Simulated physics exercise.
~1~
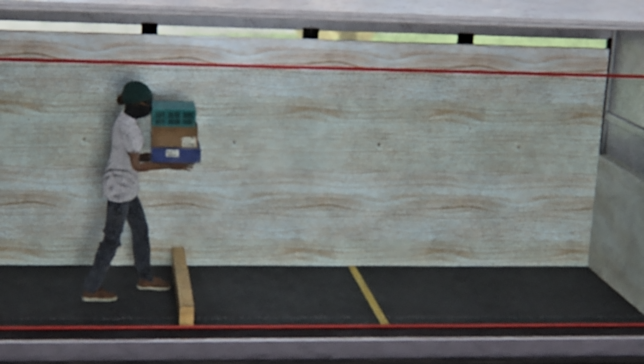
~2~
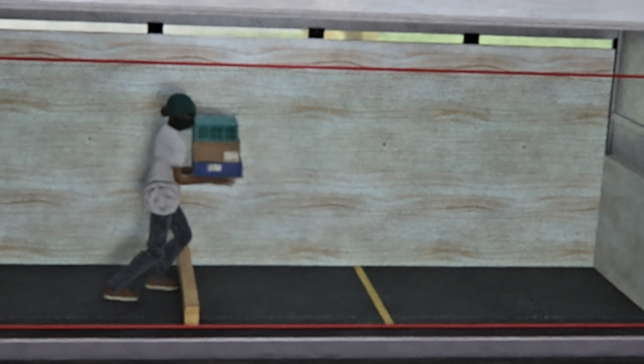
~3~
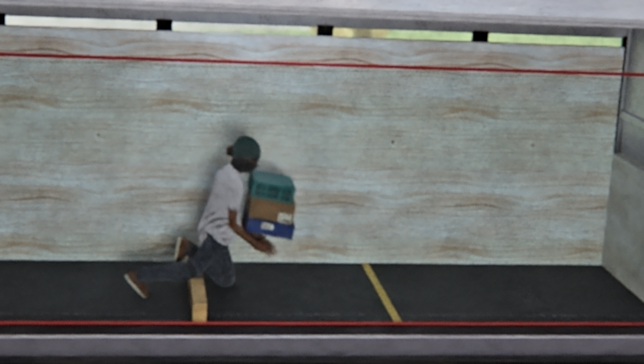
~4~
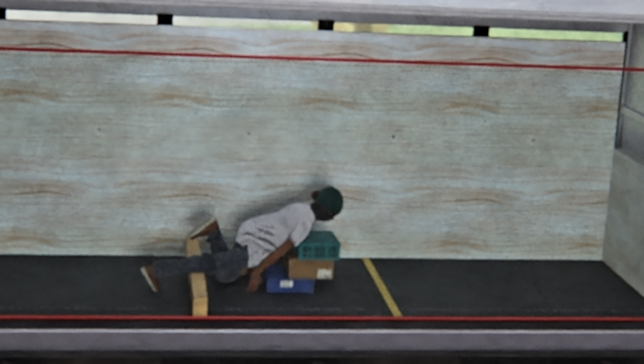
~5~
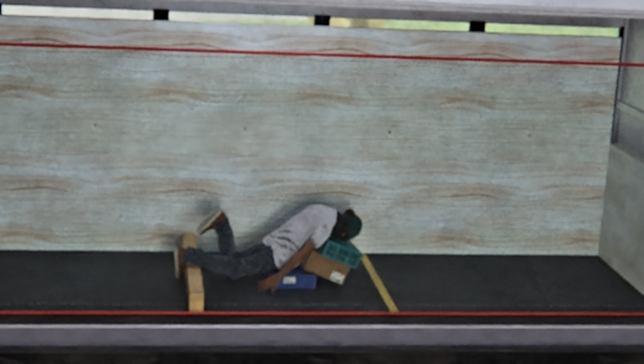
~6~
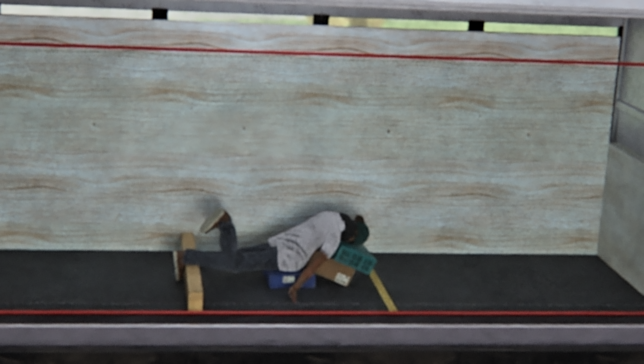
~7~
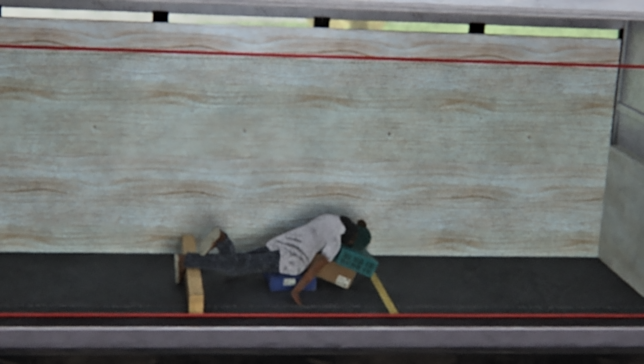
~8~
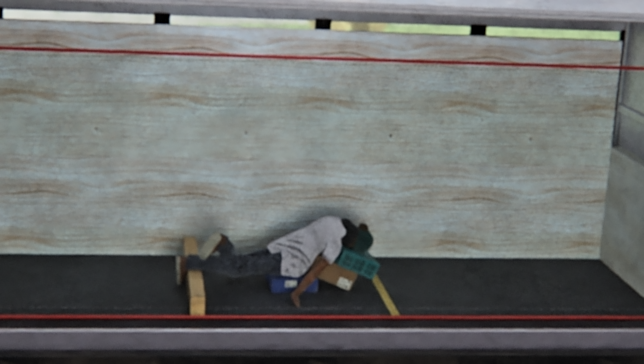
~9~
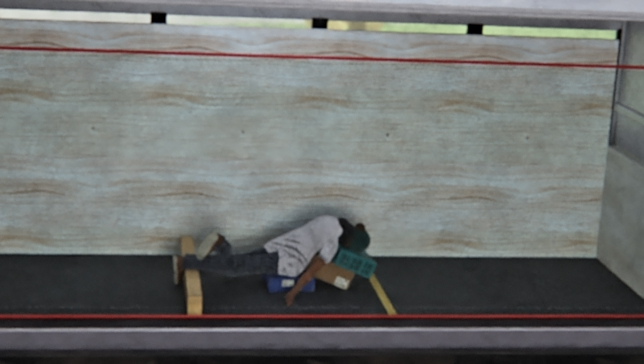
The footage shows a person in a green cap carrying a teal crate, a brown carton and a blue parcel rightward, then pitching forward over a low wooden rail and landing face down on the spilled stack, where person and load lie still, short of the yellow line.
